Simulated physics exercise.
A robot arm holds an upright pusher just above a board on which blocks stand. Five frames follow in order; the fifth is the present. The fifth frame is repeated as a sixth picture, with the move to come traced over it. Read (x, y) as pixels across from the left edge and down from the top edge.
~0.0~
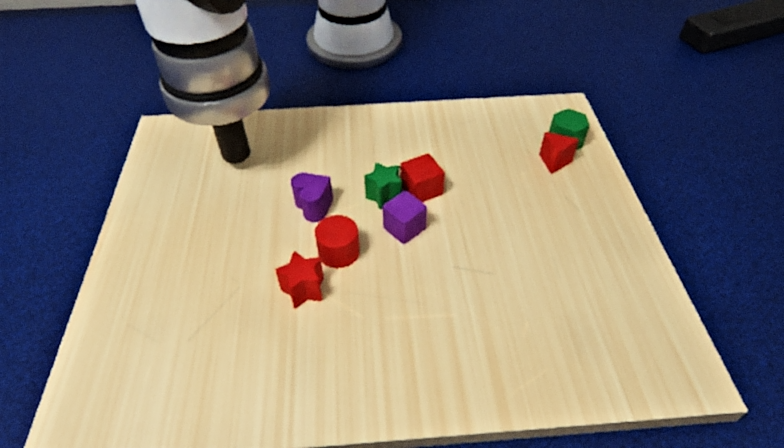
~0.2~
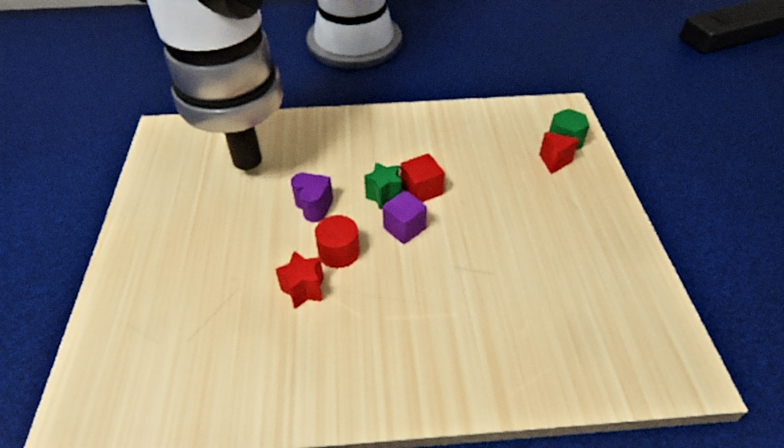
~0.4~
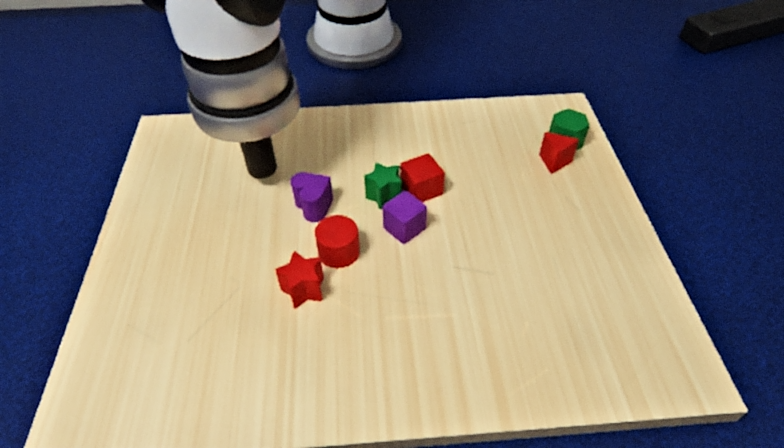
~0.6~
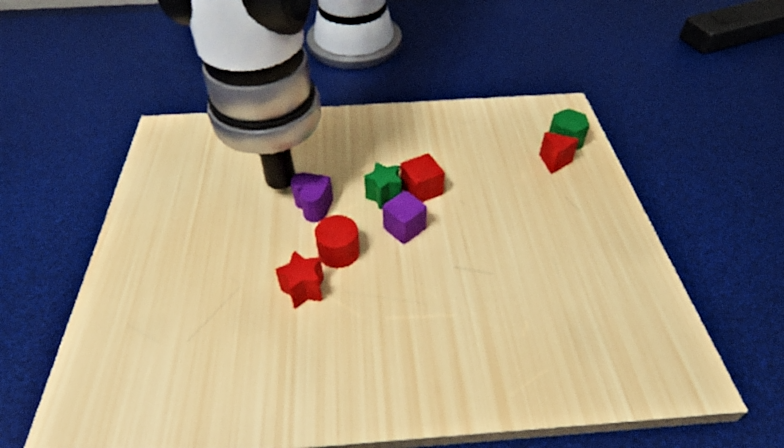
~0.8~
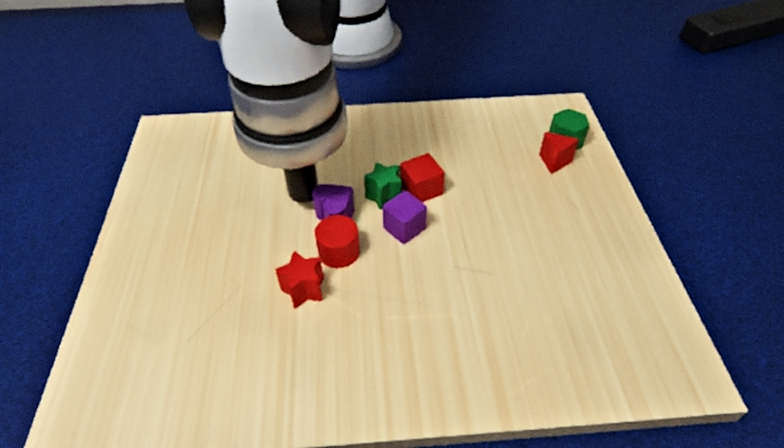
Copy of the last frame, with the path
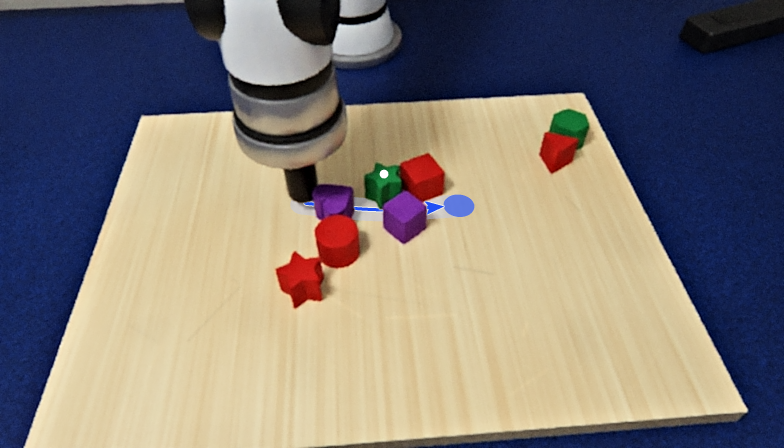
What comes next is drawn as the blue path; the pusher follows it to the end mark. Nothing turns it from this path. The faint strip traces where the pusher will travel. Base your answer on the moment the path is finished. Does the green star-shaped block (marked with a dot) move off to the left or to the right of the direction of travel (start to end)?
The left.
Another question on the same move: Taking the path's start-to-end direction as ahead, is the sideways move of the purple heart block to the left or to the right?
Off to the right side.
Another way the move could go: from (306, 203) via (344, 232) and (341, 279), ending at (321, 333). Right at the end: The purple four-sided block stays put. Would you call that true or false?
False.
The drawn path runs from (306, 203) over (356, 209) and (408, 209) to (459, 206); the dot is on the green star-shaped block.
What follows on the original path. One third of the way, pusher (356, 199); purple heart block (372, 211), turned 55° clockwise; red circle (341, 238); purple four-sided block (414, 211), turned 30° anticlockwise.
Two thirds of the way, pusher (409, 199); purple heart block (382, 215), turned 95° clockwise; red circle (341, 238); green star-shaped block (415, 167), turned 35° anticlockwise; purple four-sided block (418, 214), turned 45° anticlockwise; red four-sided block (445, 155).
At the end, pusher (460, 196); purple heart block (382, 215), turned 95° clockwise; red circle (341, 238); green star-shaped block (426, 166), turned 70° anticlockwise; purple four-sided block (418, 214), turned 45° anticlockwise; red four-sided block (451, 148).
